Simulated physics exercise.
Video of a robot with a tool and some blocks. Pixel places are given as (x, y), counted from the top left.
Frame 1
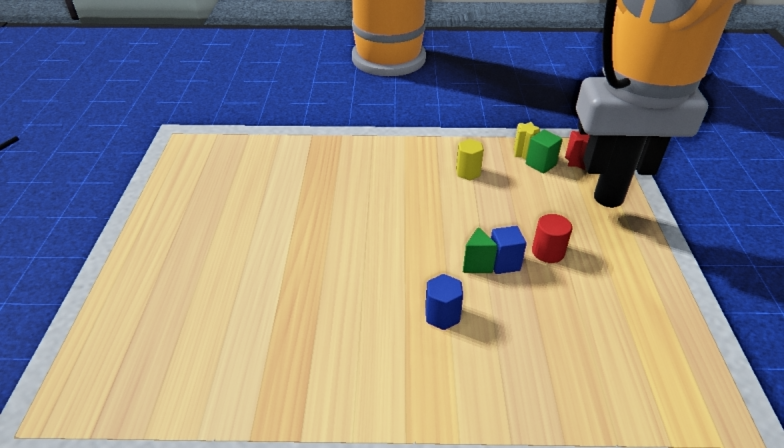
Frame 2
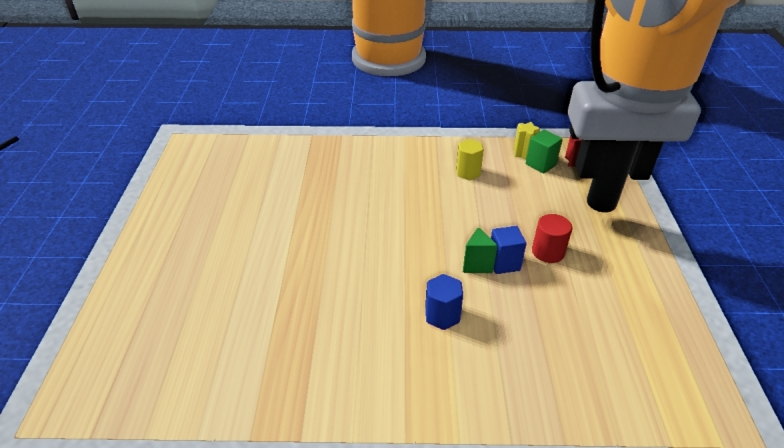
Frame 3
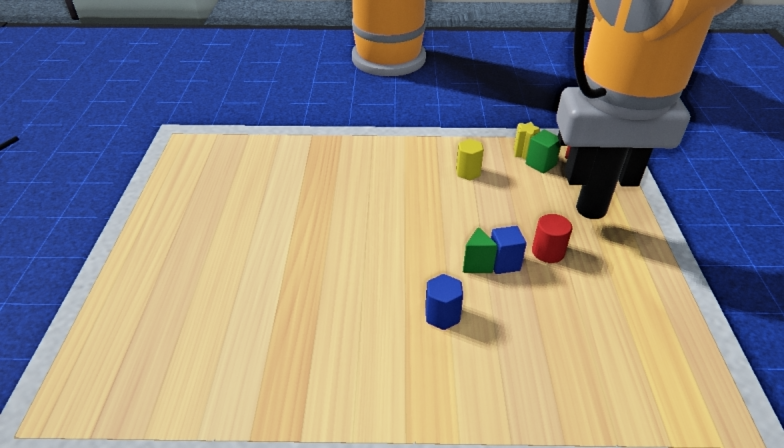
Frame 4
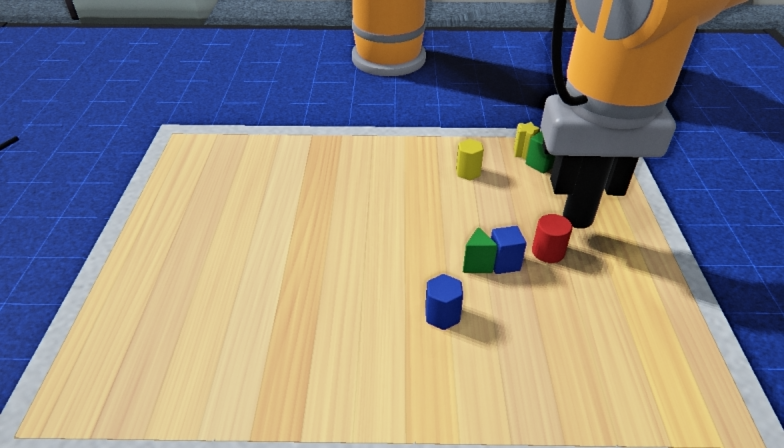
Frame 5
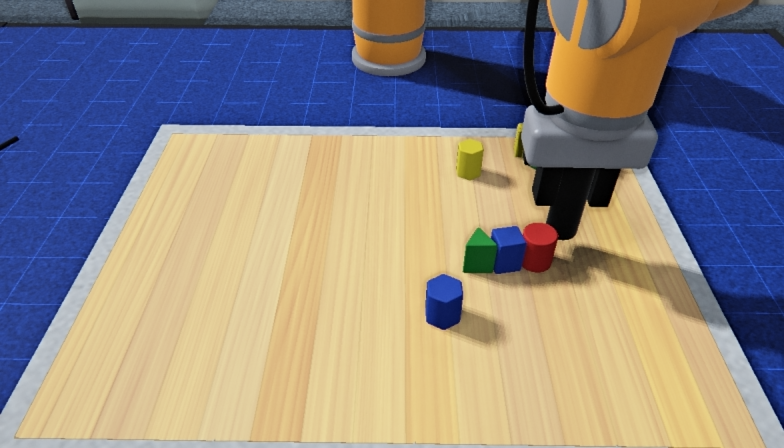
The robot arm moves down and left, pushing the red cylinder toward the blue block.
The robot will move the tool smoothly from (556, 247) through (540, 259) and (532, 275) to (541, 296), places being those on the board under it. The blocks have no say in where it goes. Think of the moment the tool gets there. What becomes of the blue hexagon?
Well, the blue hexagon holds its place.
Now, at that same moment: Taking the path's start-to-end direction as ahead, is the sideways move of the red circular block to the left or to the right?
Shifted right.
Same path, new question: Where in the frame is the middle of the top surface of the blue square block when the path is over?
Pixel (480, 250).
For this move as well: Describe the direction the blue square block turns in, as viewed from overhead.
Its spin: Clockwise.
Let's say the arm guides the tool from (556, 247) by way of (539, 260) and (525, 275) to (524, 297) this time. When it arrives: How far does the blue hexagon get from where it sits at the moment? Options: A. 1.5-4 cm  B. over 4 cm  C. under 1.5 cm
C: Under 1.5 cm.
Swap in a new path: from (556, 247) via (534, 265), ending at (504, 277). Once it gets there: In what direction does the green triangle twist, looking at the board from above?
Answer: Clockwise.
On the path given first. Halfway along, tool at (536, 251); green triangle at (460, 239), turned 55° clockwise; blue square block at (482, 249), turned 40° clockwise; red circular block at (516, 254).
At the end, tool at (545, 280); blue hexagon in place; green triangle at (459, 239), turned 60° clockwise; blue square block at (480, 250), turned 40° clockwise; red circular block at (513, 269).
